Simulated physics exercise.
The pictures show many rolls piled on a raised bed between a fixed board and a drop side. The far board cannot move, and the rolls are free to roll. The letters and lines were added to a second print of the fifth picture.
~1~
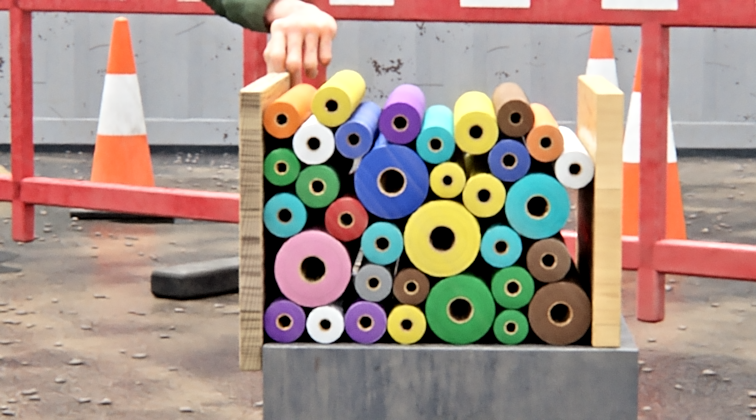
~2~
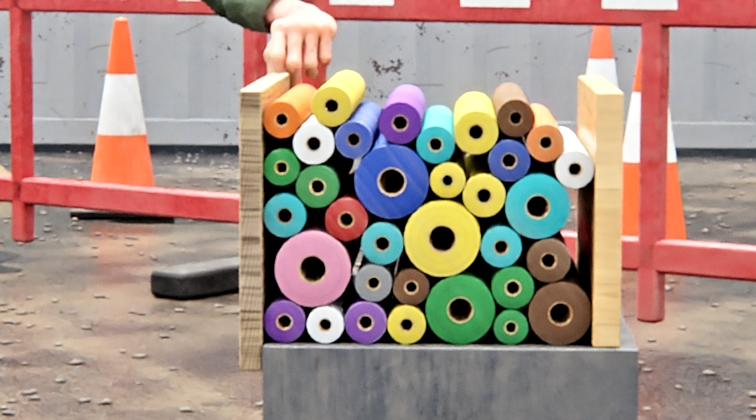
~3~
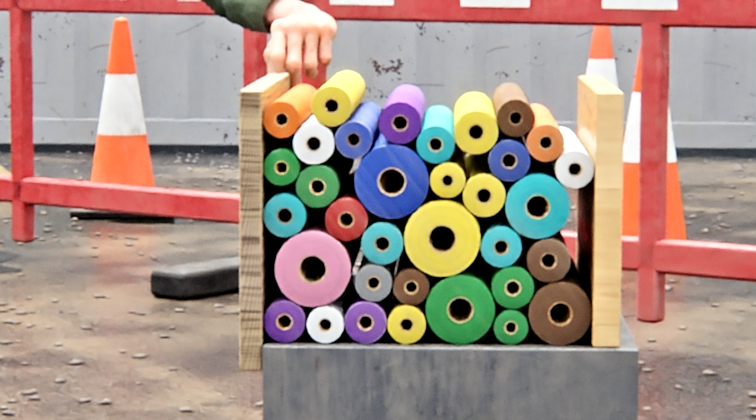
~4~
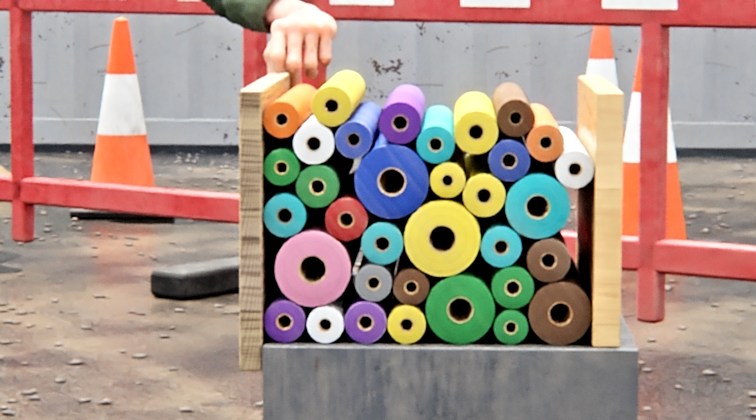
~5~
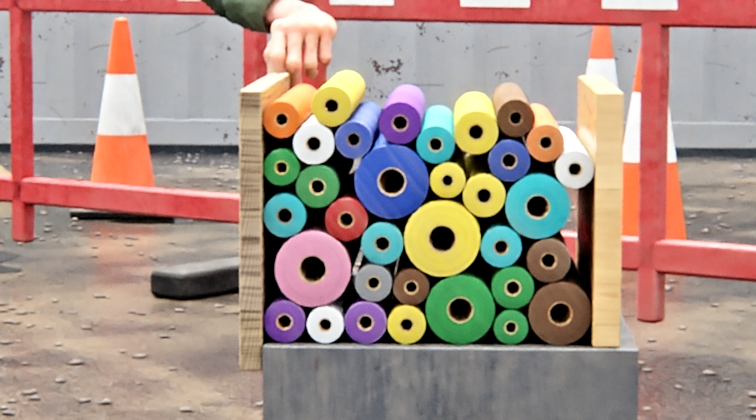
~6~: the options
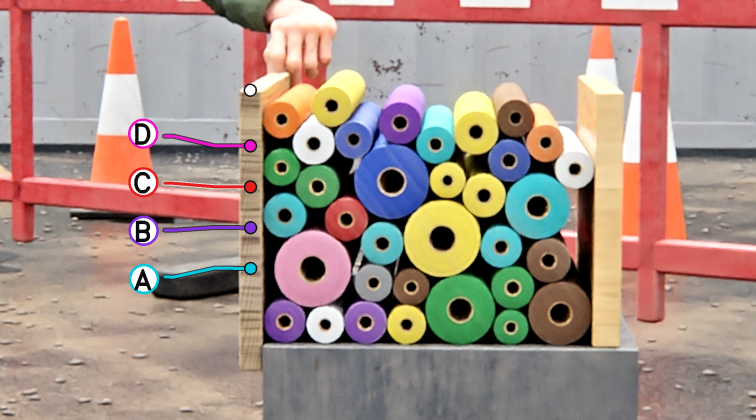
The clip shows colourful rolls of various sizes stacked between two upright wooden boards on a grey block, while a hand rests at the top of the left board; nothing visibly moves, with traffic cones and red-and-white barriers behind.
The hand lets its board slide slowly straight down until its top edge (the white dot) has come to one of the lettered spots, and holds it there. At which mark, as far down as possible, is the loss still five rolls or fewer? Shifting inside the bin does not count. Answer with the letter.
B is the limit.
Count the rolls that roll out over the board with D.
It comes to none.
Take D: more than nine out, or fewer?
Fewer than nine.
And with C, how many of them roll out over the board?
The count is one.
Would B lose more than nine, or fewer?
Fewer than nine.
On the marked copy, A at (251, 268); B at (251, 228); C at (251, 187); D at (251, 146); the white dot at (250, 91).
Taking B. A third of the way, top of the board (262, 155).
Two thirds of the way, top of the board (262, 227).
When it is over, top of the board (262, 227), four out over the board.
As for the rest, A more than five out over the board; C one out over the board; D none out over the board.
